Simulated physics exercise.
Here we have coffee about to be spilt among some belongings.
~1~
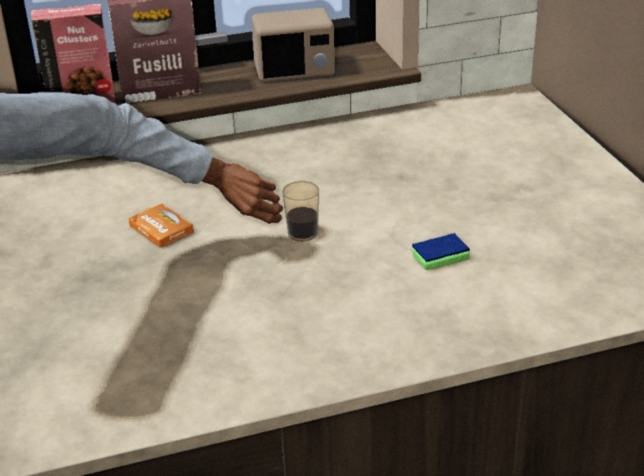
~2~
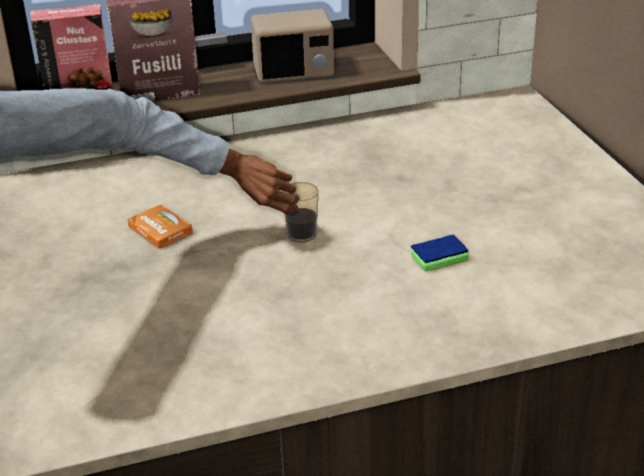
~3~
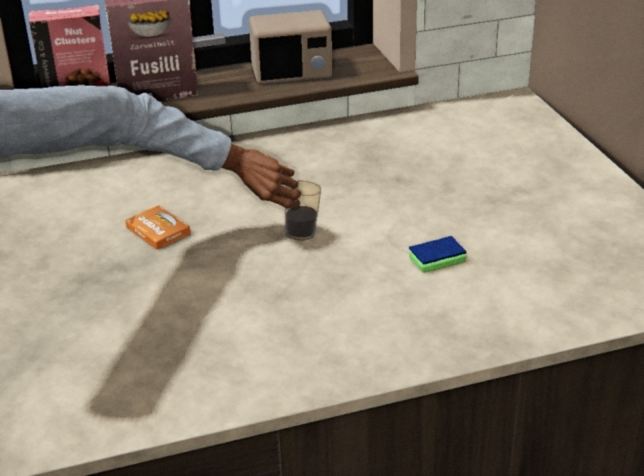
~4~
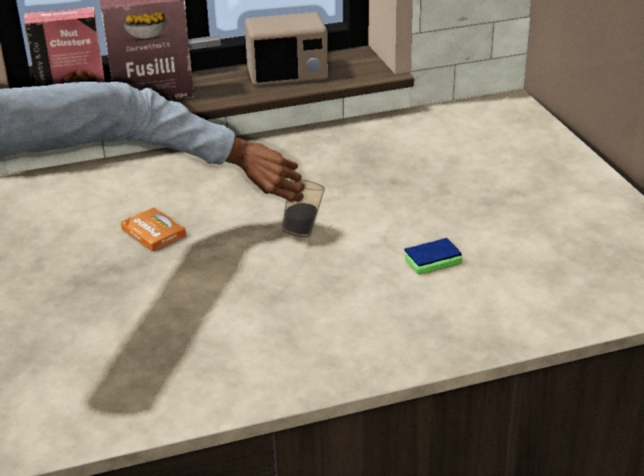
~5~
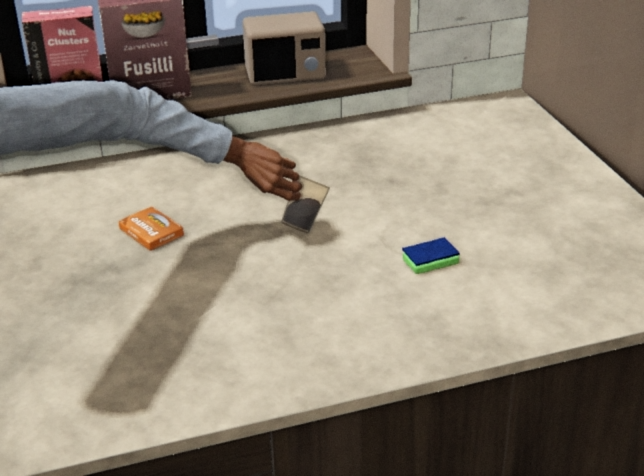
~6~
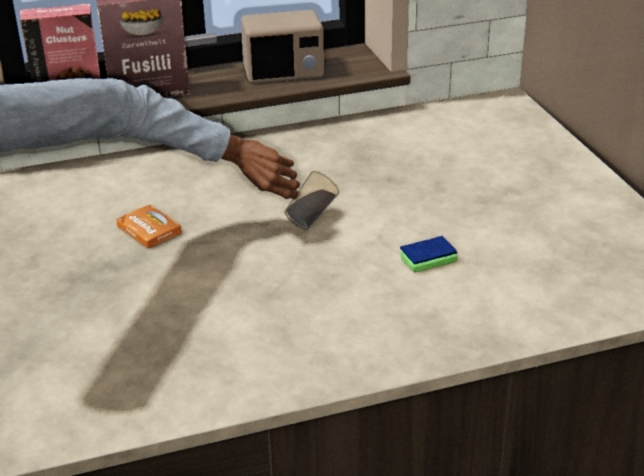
On a kitchen counter, a hand pushing a glass of dark coffee, tilting it rightward between an orange packet and a sponge.
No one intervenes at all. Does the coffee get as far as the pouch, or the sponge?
In the end the pouch stays clear of it I'd say, the sponge stays clear of it I'd say.
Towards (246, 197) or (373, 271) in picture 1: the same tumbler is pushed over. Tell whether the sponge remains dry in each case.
Toward the first point it avoids the spill; toward the second it is caught by the spill.
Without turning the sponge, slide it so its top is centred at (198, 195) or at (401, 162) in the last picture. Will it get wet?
Try one - it is not hit; try two - it gets hit.
Soon after, the puddle covers about as much as a plate; the pouch is dry; the sponge is dry.
Later, the puddle covers about as much as a tray; the pouch is dry; the sponge is dry.
In the end, the puddle covers about as much as a tray; the pouch is dry; the sponge is dry.
